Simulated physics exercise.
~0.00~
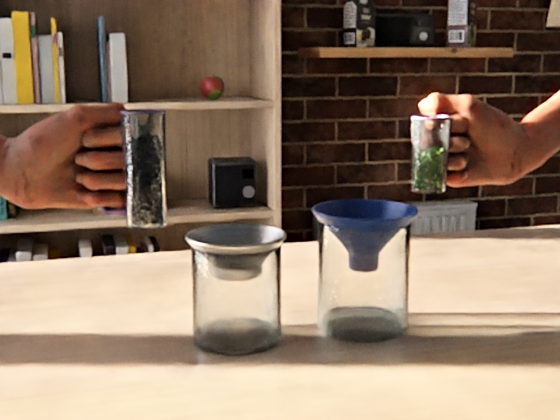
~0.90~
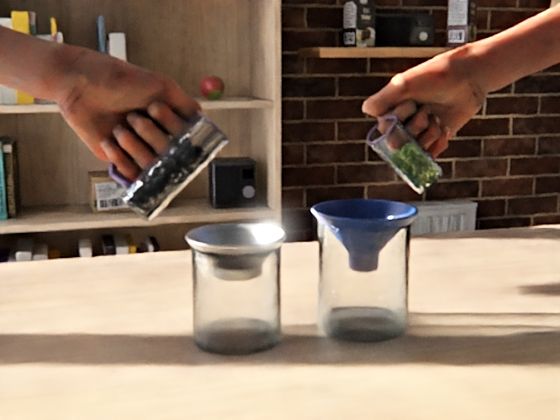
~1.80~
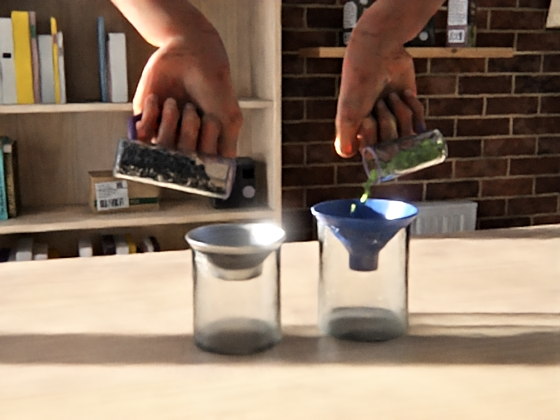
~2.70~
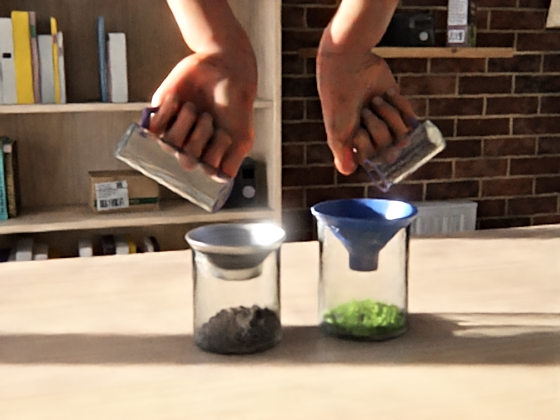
On a pale tabletop before a bookshelf and brick wall, two hands tip clear cups over funnels set in glass jars, dark bits on the left, green on the right. The green starts falling first, and finally both cups are empty and each material lies heaped in its jar.
